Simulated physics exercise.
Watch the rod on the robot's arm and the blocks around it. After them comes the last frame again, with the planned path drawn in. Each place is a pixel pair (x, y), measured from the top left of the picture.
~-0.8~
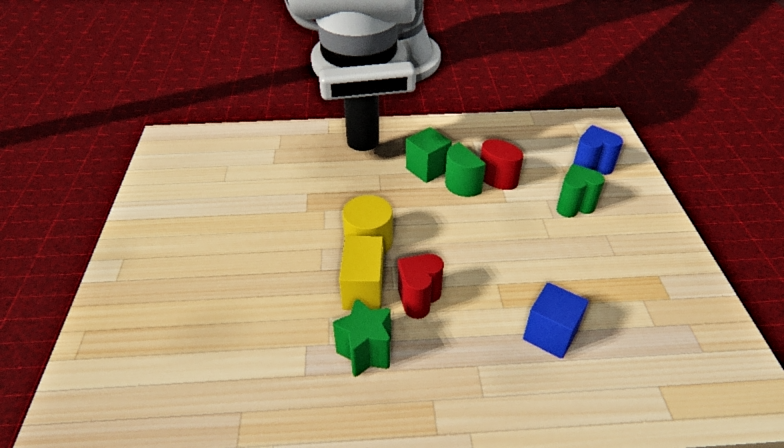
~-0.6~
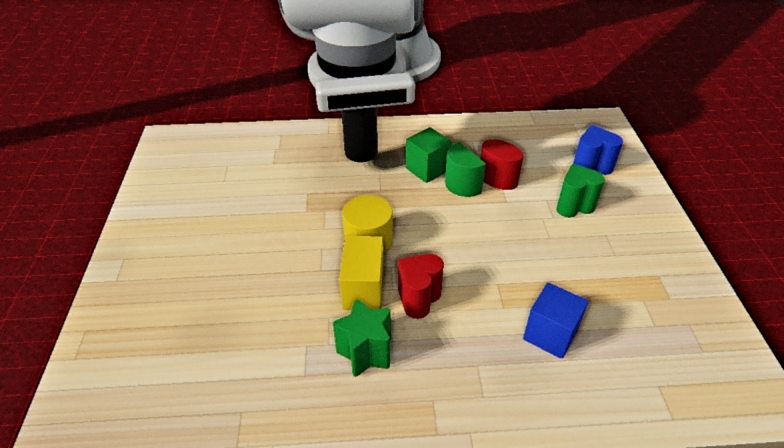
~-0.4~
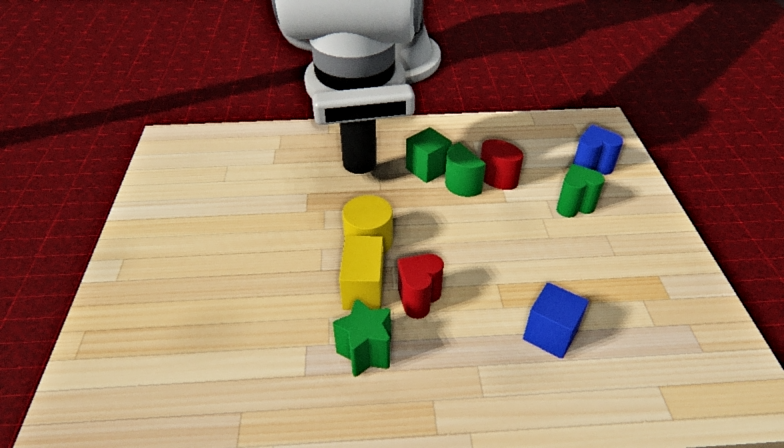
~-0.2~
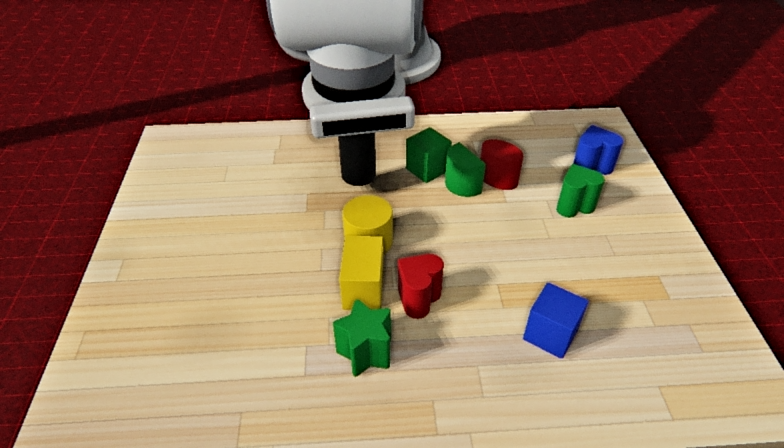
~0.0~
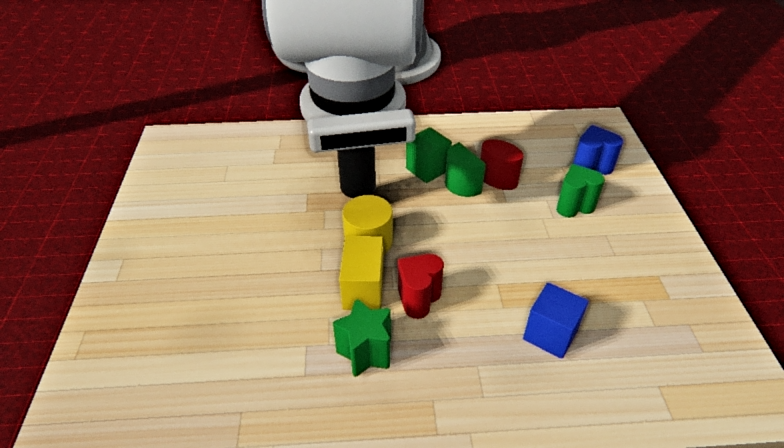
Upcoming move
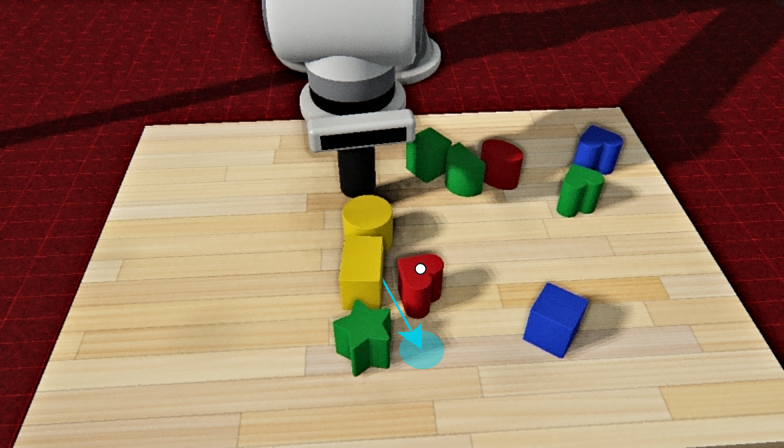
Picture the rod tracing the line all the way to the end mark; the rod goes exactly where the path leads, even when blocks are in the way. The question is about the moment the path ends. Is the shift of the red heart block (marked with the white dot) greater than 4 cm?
Yes, it checks out.
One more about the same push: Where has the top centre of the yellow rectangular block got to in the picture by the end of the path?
At (356, 314).
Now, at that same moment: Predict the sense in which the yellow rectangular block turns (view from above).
Turns clockwise.
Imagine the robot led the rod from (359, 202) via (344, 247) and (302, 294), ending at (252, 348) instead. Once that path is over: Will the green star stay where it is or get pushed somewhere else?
The green star changes place.
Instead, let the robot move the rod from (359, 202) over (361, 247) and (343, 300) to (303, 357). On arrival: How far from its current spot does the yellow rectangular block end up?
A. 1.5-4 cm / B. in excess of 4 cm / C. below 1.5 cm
Answer: B.
Drawn move, from (359, 202) by way of (366, 246) and (390, 294) to (422, 349); the dot is on the red heart block.
The first path, step by step. One third of the way, rod at (366, 232); yellow rectangular block at (364, 289), turned 30° clockwise; green star at (361, 336), turned 20° anticlockwise; yellow circular block at (385, 246); red heart block at (424, 271).
Two thirds of the way, rod at (391, 280); yellow rectangular block at (356, 313), turned 55° clockwise; green star at (355, 359), turned 45° anticlockwise; yellow circular block at (418, 298); red heart block at (467, 295), turned 85° anticlockwise.
At the end, rod at (423, 335); yellow rectangular block at (356, 314), turned 60° clockwise; green star at (355, 359), turned 45° anticlockwise; yellow circular block at (462, 356); red heart block at (475, 297), turned 100° anticlockwise.
